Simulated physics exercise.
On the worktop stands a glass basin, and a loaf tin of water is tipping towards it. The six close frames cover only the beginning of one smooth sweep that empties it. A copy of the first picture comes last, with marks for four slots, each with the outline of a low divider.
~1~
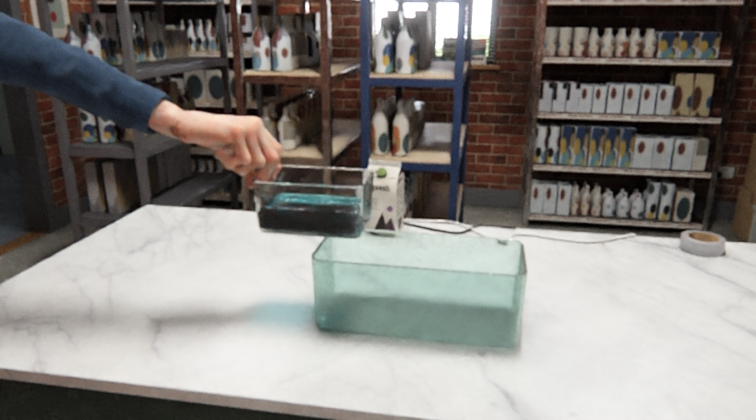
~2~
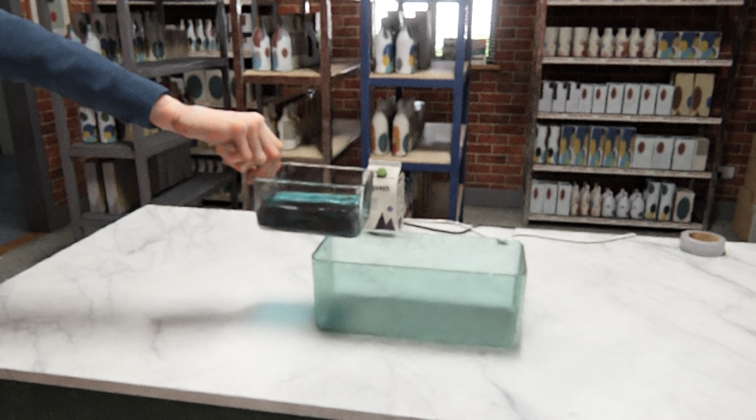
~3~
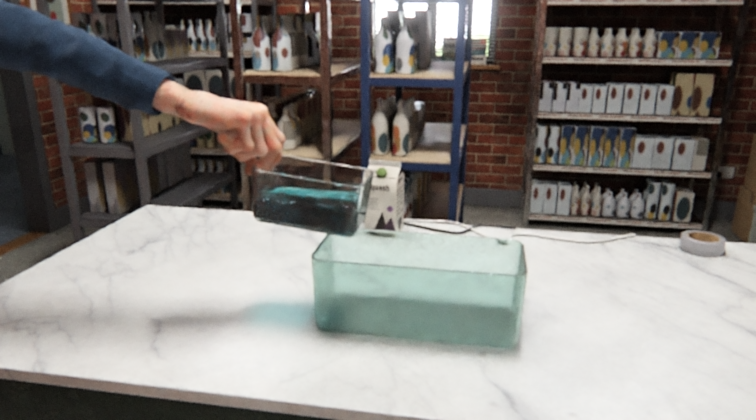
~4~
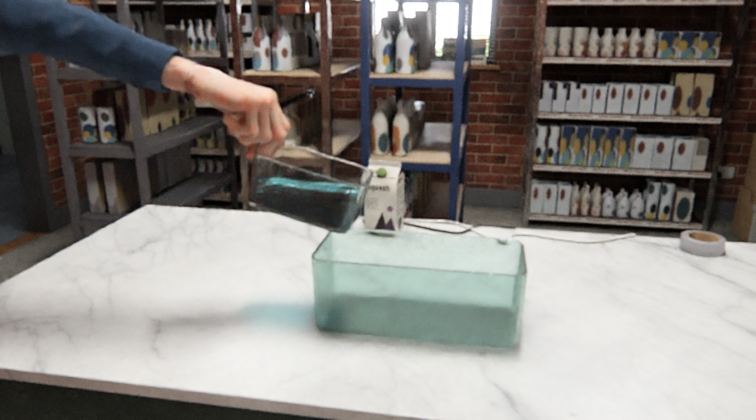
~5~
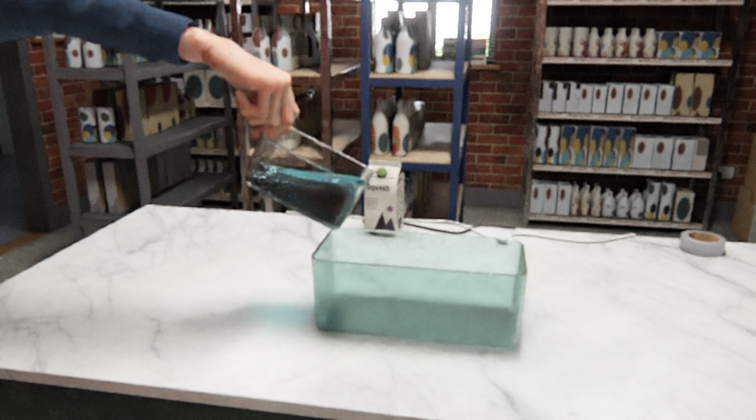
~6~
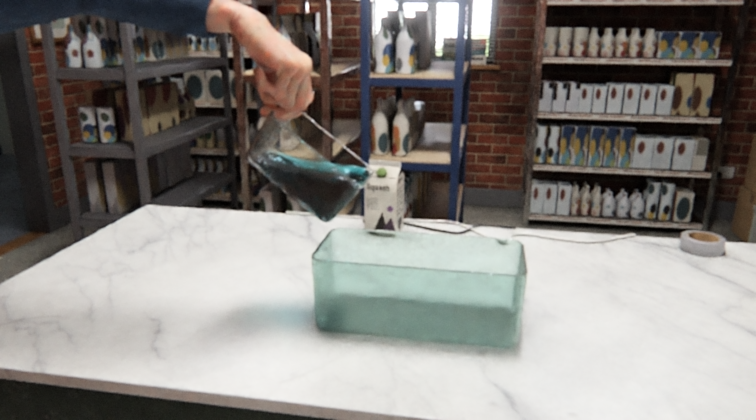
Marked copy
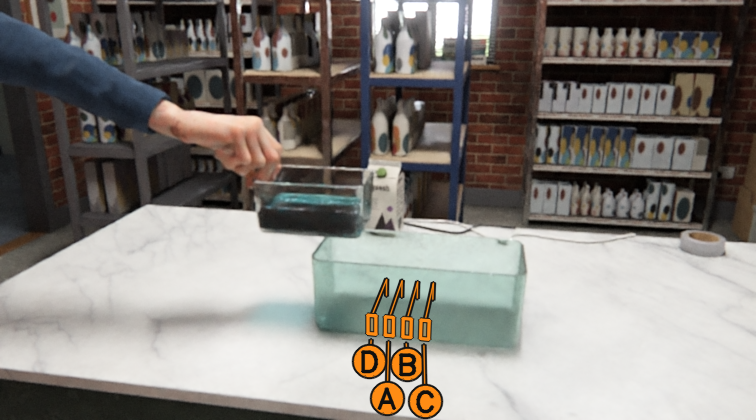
To begin with, a hand holds a clear loaf tin of dark teal water level above a marble-topped table, beside a greenish glass basin. The hand then rises and shifts right, tilting the tin steadily more steeply towards the basin, while the water slides to the lower right end and stays inside.
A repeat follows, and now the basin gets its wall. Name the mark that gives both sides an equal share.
The best place is C.
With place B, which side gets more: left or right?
The right side.
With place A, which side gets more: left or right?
The right side.
In orange, A at (388, 341); B at (406, 343); C at (423, 345); D at (371, 339).
If A is chosen, about 10 % ends left of the wall and 88 % right of it.
If B is chosen, about 15 % ends left of the wall and 85 % right of it.
If C is chosen, about 43 % ends left of the wall and 56 % right of it.
If D is chosen, about 7 % ends left of the wall and 92 % right of it.
